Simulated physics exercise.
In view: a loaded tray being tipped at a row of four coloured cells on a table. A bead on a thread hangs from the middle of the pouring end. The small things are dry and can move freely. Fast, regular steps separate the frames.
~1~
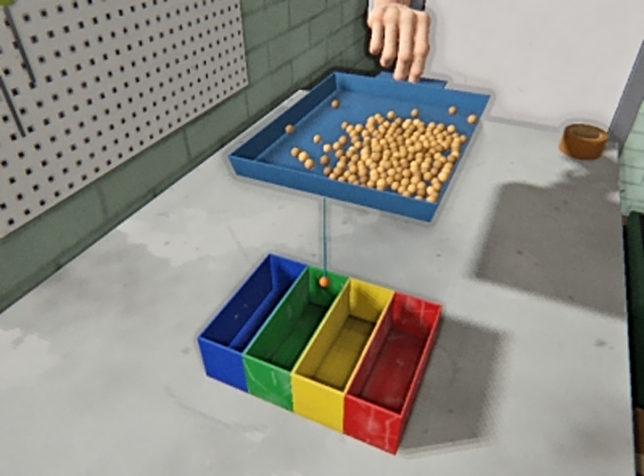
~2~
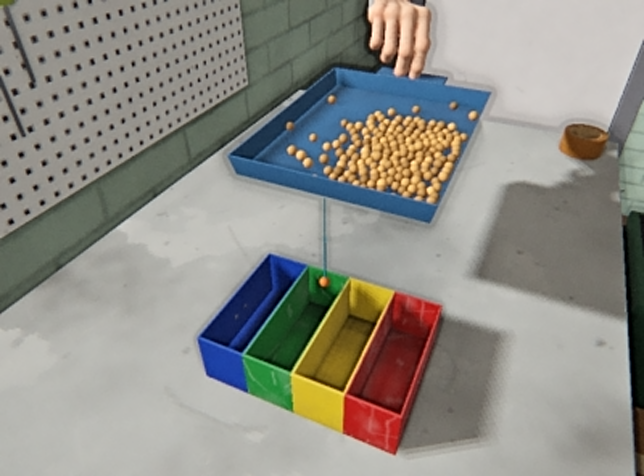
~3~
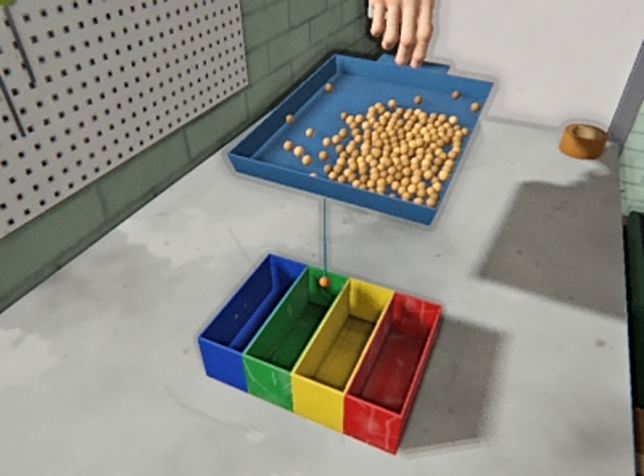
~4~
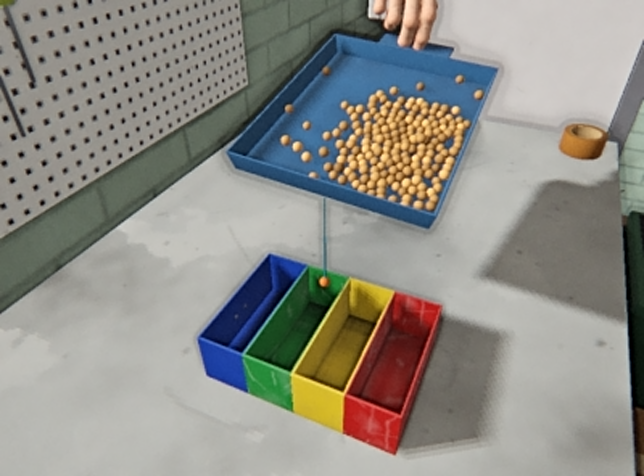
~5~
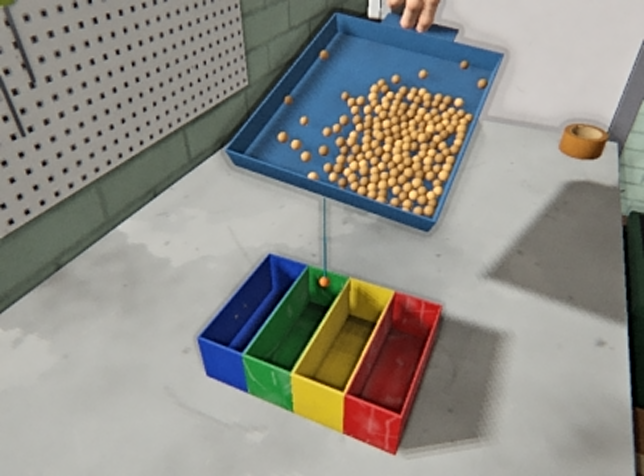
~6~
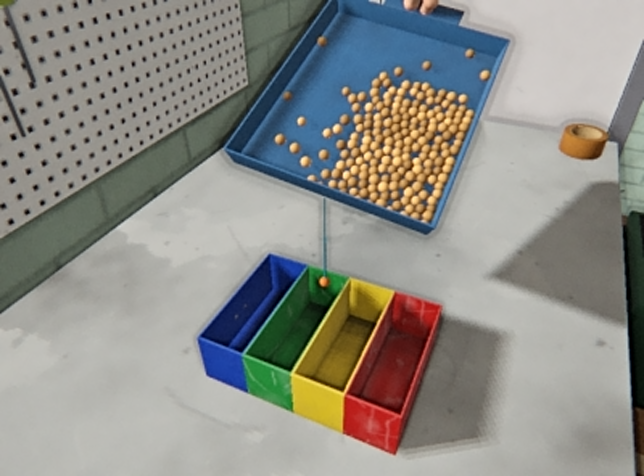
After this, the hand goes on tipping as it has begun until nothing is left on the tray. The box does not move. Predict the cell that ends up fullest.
I would say the red cell.
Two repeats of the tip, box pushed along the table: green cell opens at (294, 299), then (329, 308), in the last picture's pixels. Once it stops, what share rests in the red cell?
First 60 per cent, second 50 per cent.
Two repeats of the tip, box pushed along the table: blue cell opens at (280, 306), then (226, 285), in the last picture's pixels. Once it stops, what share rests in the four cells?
You'd see around 100 per cent and then around 20 per cent.
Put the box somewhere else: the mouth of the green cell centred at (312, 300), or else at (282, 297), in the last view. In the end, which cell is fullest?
With the first placing it's the red one, with the second it's the red cell.
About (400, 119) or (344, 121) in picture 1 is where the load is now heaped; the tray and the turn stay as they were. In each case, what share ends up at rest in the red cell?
You'd see roughly 70 per cent first and roughly 70 per cent second.
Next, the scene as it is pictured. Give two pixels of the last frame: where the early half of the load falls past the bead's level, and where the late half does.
(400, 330) first, (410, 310) later.
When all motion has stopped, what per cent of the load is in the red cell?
I'd put that share at some 70 per cent.
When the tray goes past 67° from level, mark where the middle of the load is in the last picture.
The middle of the pieces shows up near (399, 190).
Just after the last frame, tray tipped steeply; almost all on the tray; about a tenth falling or outside the box.
A moment on, tray tipped past a quarter turn; about a tenth on the tray; roughly half in the red cell; about a tenth in the yellow cell; just a few in the green cell; roughly a quarter falling or outside the box.
Further on, tray tipped past a quarter turn; the larger part in the red cell; about a tenth in the yellow cell; just a few in the green cell; about a tenth falling or outside the box.
When it is over, tray tipped past a quarter turn; the larger part in the red cell; about a tenth in the yellow cell; just a few in the green cell; not one in the blue cell; about a tenth outside the box.
